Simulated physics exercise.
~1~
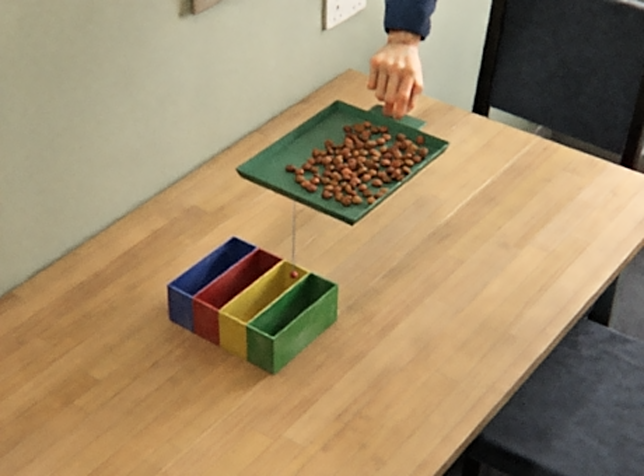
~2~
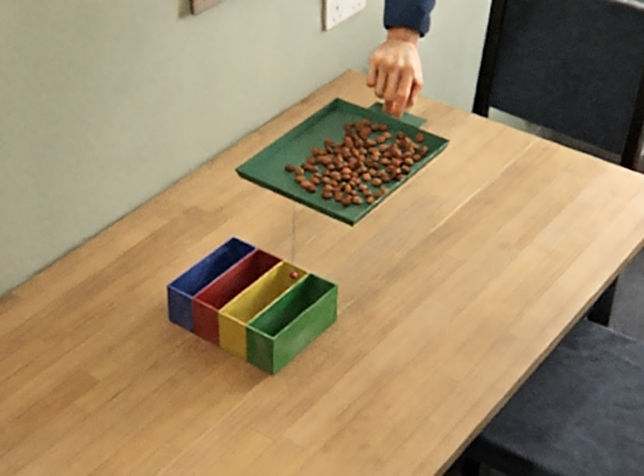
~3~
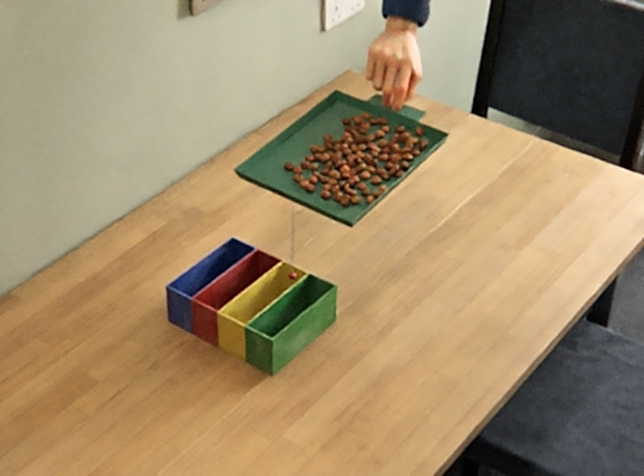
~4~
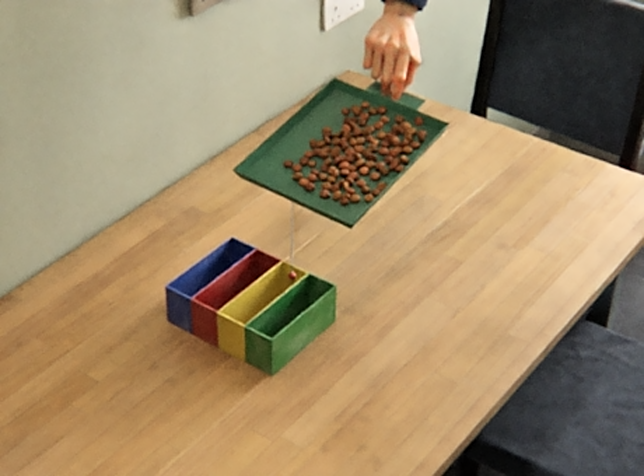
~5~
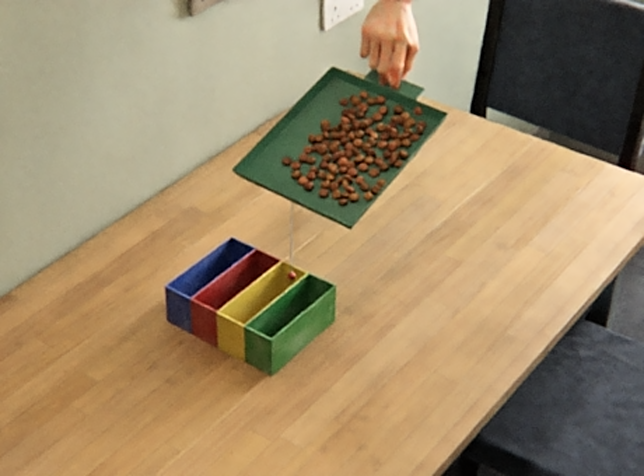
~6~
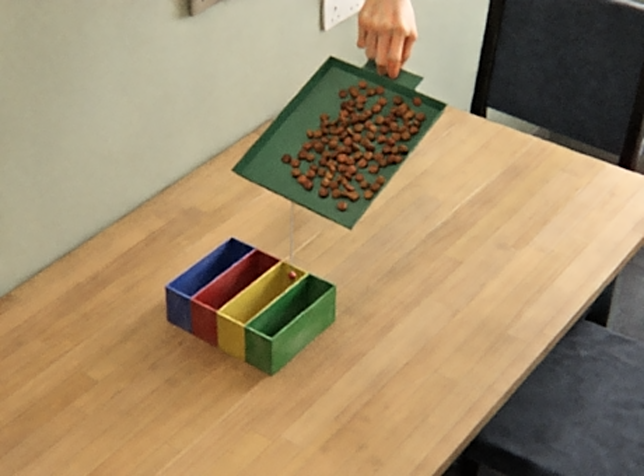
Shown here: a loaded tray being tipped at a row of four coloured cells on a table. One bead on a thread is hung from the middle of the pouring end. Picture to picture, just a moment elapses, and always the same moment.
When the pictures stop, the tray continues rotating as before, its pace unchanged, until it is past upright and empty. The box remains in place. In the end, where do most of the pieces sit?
Most sit in the green cell.
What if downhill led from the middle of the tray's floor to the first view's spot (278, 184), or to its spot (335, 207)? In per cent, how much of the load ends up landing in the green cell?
Shares: 0 %, then 10 %.
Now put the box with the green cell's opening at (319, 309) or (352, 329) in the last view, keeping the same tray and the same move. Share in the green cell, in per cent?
Roughly 30% the first time and 20% the second time.
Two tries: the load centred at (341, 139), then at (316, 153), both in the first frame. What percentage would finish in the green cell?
In order, 20 per cent then 30 per cent.
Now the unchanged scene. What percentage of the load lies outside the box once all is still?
Around 50 in a hundred.
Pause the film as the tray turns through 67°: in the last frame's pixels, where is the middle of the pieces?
Close to (314, 208).
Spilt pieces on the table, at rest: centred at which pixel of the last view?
Roughly pixel (322, 381).
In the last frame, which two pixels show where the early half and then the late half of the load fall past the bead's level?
Earlier half at (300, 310), later half at (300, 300).
Soon, tray tipped steeply; about two thirds on the tray; a stray few in the green cell; a stray few in the yellow cell; about a quarter falling or outside the box.
A while on, tray tipped past a quarter turn; a stray few on the tray; about a quarter in the green cell; a small part in the yellow cell; a stray few in the red cell; about half falling or outside the box.
Towards the end, tray tipped past a quarter turn; about a quarter in the green cell; about a quarter in the yellow cell; a stray few in the red cell; about half falling or outside the box.
Finally, tray tipped past a quarter turn; about a quarter in the green cell; about a quarter in the yellow cell; a stray few in the red cell; none in the blue cell; about half outside the box.
